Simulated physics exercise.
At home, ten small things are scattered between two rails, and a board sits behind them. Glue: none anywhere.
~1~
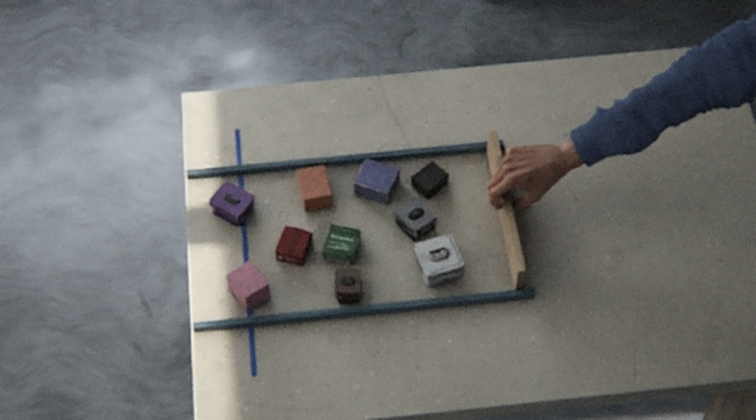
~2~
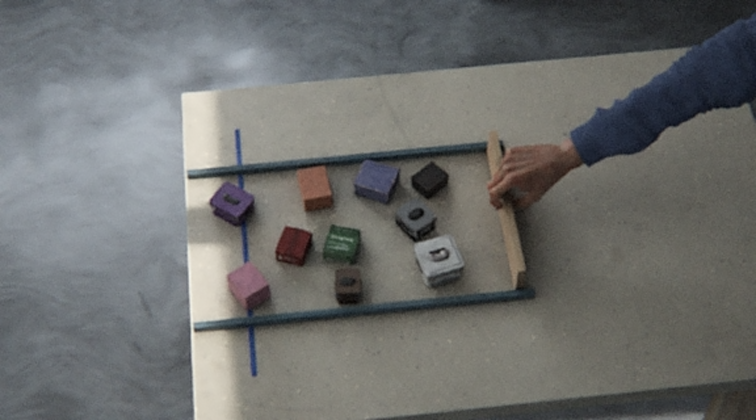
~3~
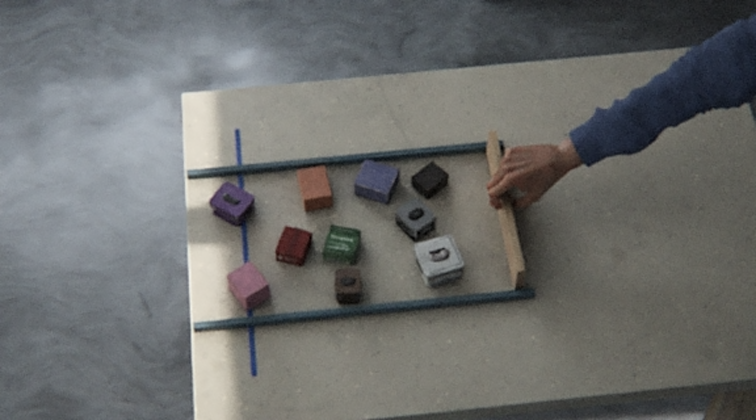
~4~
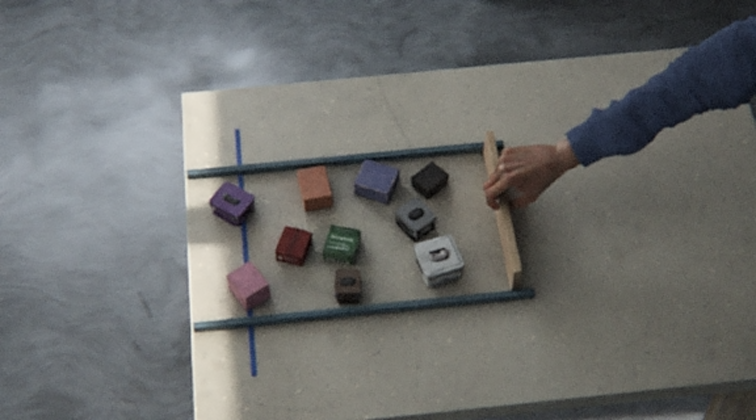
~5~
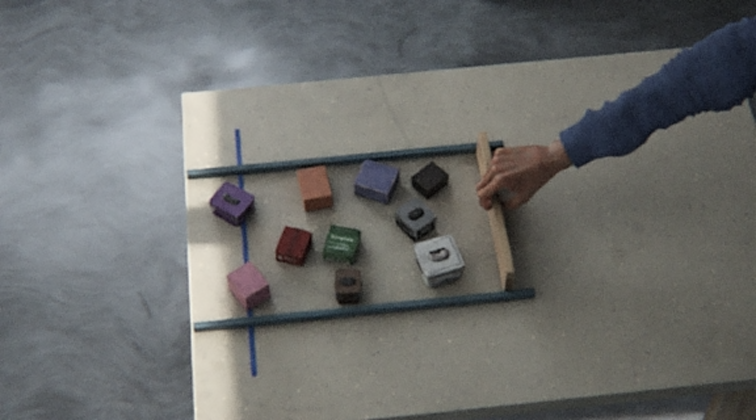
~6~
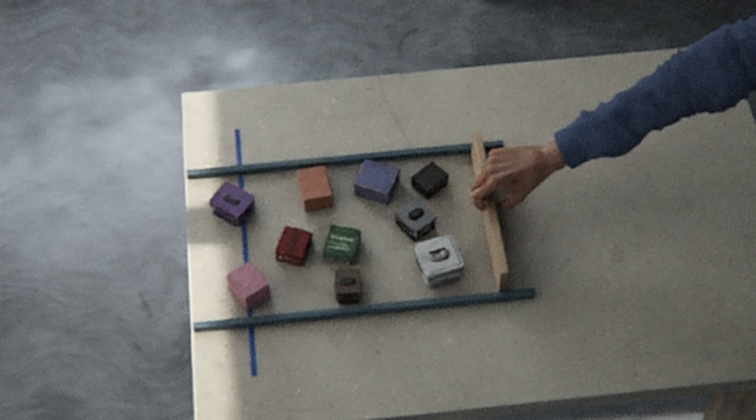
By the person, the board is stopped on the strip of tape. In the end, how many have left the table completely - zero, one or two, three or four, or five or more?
Three or four spill over.
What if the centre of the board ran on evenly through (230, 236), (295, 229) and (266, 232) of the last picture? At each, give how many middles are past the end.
Respectively 7, 1 and 2.
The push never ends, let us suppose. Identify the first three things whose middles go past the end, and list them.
Purple case, orange block, pink block.
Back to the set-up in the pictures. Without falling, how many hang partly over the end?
Tally: 4.
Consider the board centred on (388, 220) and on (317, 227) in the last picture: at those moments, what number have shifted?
At first I count 7, and then 10.
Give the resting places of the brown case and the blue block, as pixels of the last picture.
In the last picture the first middle sits at (197, 305) and the other at (193, 192).
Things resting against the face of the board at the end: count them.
3.
Soon after, none off yet; purple case at rest near (233, 205); pink block at rest near (249, 286); red box at rest near (294, 246).
In the end, the number that fall off is three or four; gone, orange block, pink block and purple case.
